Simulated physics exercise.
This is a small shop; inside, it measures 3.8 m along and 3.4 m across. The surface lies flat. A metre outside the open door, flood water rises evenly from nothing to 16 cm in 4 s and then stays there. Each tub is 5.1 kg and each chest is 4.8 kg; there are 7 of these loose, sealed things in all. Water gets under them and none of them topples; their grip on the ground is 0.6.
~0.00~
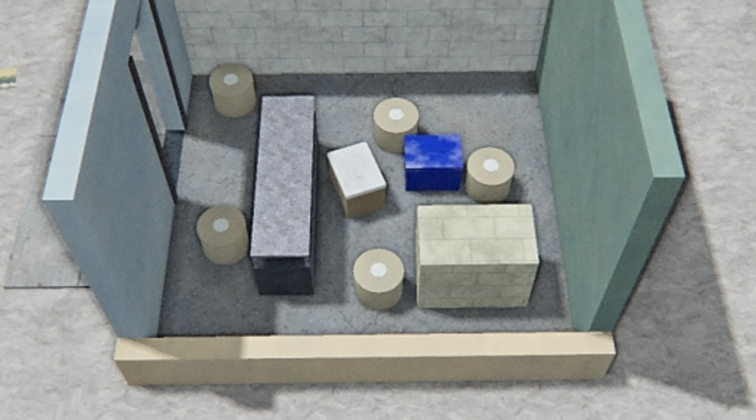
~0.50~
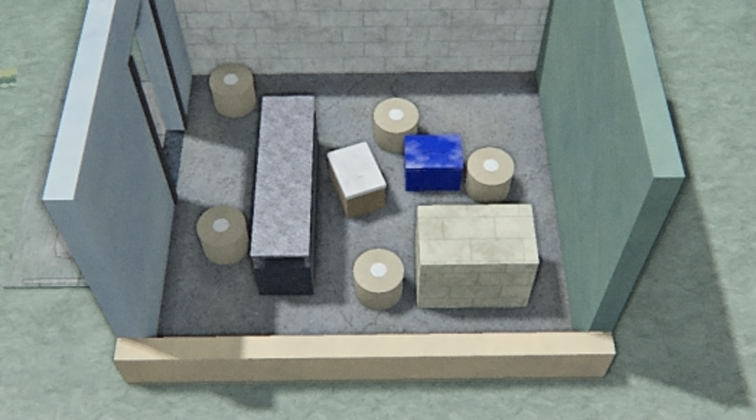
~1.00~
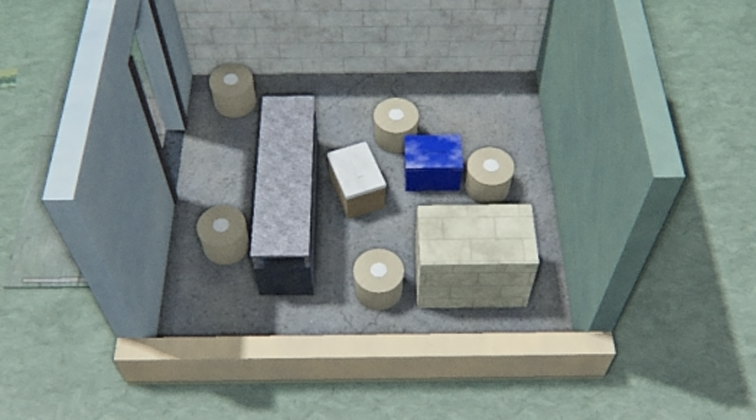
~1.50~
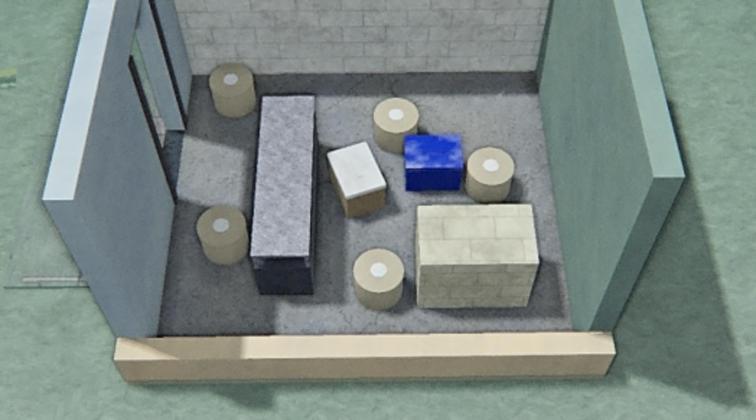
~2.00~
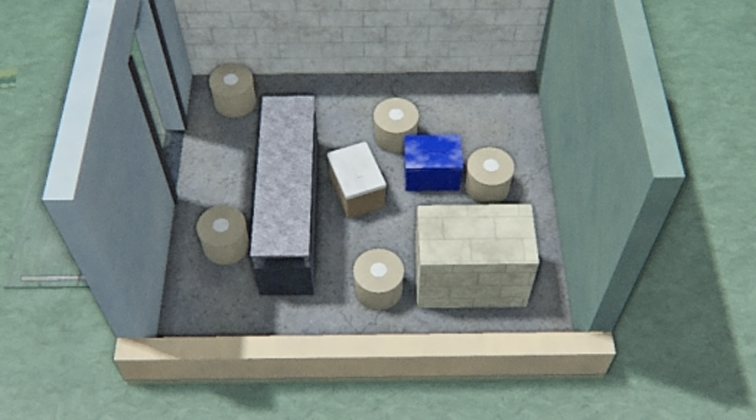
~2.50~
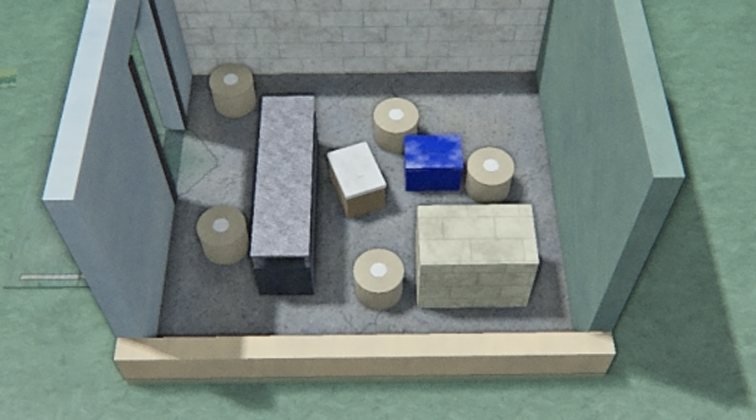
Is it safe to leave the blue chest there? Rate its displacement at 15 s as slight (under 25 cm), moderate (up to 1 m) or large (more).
Moderate.
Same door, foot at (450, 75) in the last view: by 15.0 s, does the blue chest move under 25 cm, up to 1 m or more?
Observation: Blue chest large displacement.
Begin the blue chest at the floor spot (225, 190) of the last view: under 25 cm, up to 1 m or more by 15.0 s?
Looks like it is swept a long way.
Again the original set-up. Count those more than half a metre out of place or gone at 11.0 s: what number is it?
1 in all.
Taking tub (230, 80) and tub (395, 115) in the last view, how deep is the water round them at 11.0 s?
First about 8 cm, second about 3 cm.
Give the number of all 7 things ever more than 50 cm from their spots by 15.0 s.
Answer: 6.
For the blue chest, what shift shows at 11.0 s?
Roughly 0 cm.
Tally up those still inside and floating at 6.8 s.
That would be 2 of them.
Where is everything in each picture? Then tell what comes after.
The blue chest at (434, 151) rests on the ground; 0.0 m2 under water; 0 of 7 have shifted, in the first frame.
The blue chest at (434, 151), on the bottom; 0.0 m2 under water; 0 of 7 have shifted, in the second frame.
The blue chest at (434, 151), on the bottom; 0.0 m2 under water; 0 of 7 have shifted, in the third frame.
The blue chest at (434, 151) rests on the ground; water covers 0.0 m2; 0 of 7 have shifted, in the fourth frame.
The blue chest at (434, 151), on the bottom; 0.0 m2 under water; 0 of 7 have shifted, in the fifth frame.
The blue chest at (434, 151), on the bottom; water covers 0.2 m2; 0 of 7 have shifted, in the sixth frame.
After 3.5 s the blue chest is near (434, 151), 0.0 m from its start, aground; 0 afloat.
After 6.8 s the blue chest is near (434, 151), 0.0 m from its start, aground; 2 afloat.
After 11.0 s the blue chest is near (433, 151), 0.0 m from its start, aground; 3 afloat.
After 15.0 s the blue chest is near (420, 106), 0.6 m from its start, afloat; 7 afloat.
